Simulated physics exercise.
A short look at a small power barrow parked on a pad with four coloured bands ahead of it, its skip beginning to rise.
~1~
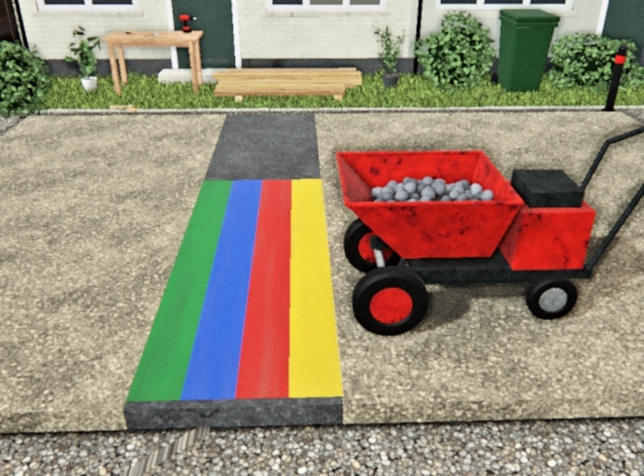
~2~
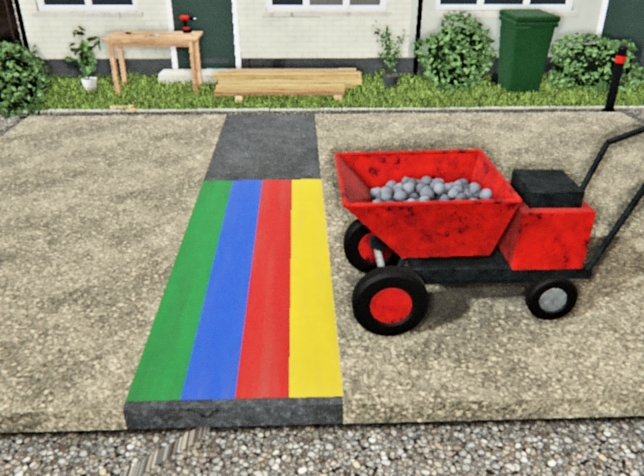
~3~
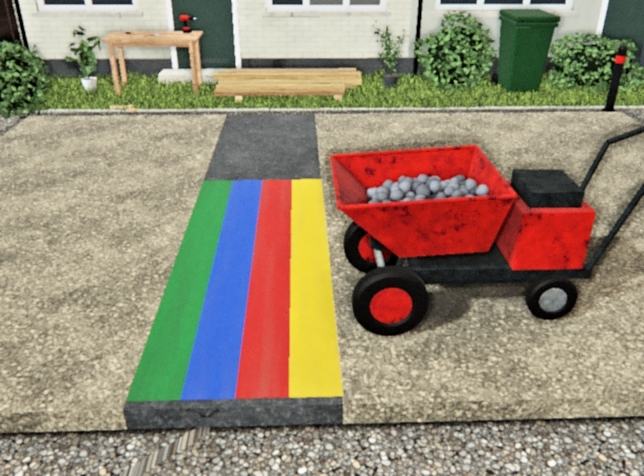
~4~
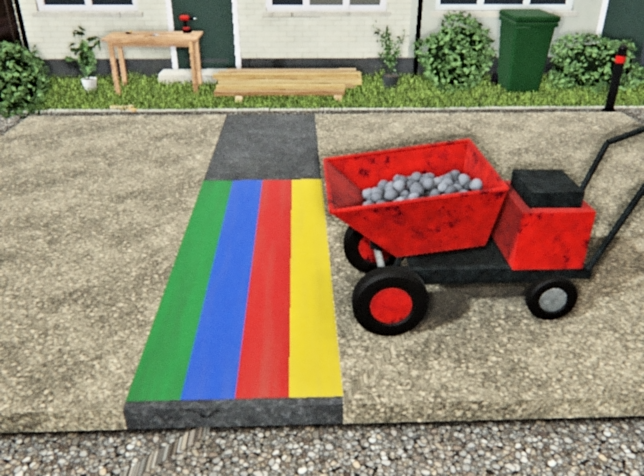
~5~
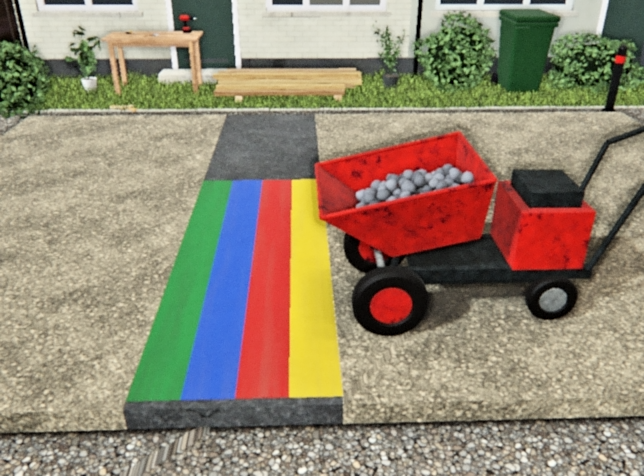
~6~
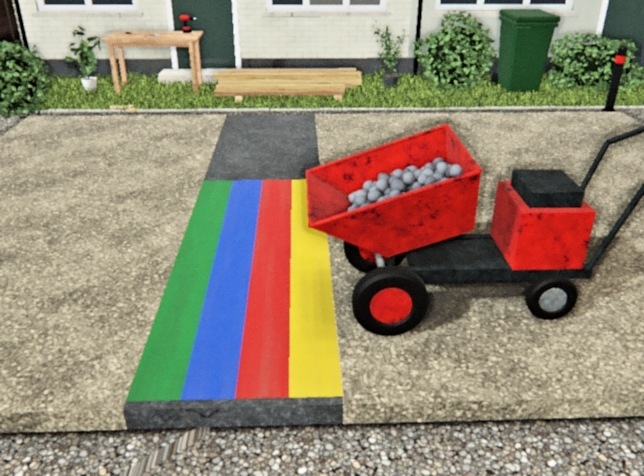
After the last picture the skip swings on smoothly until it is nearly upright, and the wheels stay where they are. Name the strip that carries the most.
The heap favours the blue strip.
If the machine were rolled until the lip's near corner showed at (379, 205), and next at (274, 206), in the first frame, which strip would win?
The first try: That red strip. The second: The strip in green.
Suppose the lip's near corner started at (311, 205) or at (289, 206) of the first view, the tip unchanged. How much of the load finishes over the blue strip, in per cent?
Near 30 % and 20 %.
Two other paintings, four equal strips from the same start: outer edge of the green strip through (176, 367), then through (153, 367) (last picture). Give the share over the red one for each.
About 10 and 10 per cent.
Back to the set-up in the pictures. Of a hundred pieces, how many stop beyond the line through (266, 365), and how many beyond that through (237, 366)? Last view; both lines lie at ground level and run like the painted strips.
First some 80, then 60 per cent.
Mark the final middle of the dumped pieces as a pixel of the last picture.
Near (227, 294).
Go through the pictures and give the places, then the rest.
In the first frame, lip of the skip (347, 205), level; top of the load (446, 201), round cobbles; yellow strip (315, 360); red strip (265, 361); blue strip (215, 362); green strip (164, 363).
In the second frame, lip of the skip (345, 206), level; top of the load (445, 200).
In the third frame, lip of the skip (340, 208), tipped barely; top of the load (442, 198).
In the fourth frame, lip of the skip (332, 212), tipped a little; top of the load (436, 194).
In the fifth frame, lip of the skip (321, 218), tipped a little; top of the load (439, 180).
In the sixth frame, lip of the skip (310, 226), tipped clearly; top of the load (437, 180); yellow strip (315, 360); red strip (265, 361); blue strip (215, 362); green strip (164, 363).
Just after the last frame, skip tipped steeply; every one in the skip.
A moment on, skip tipped right over; roughly two thirds in the skip; roughly a quarter over the red strip; roughly a quarter over the blue strip.
Further on, skip tipped right over; roughly a quarter in the skip; just a few over the yellow strip; roughly a quarter over the red strip; roughly a third over the blue strip; roughly a quarter over the green strip; about a tenth off the paint.
When it is over, skip tipped right over; roughly a quarter in the skip; just a few over the yellow strip; roughly a quarter over the red strip; roughly a third over the blue strip; roughly a quarter over the green strip; about a tenth off the paint.
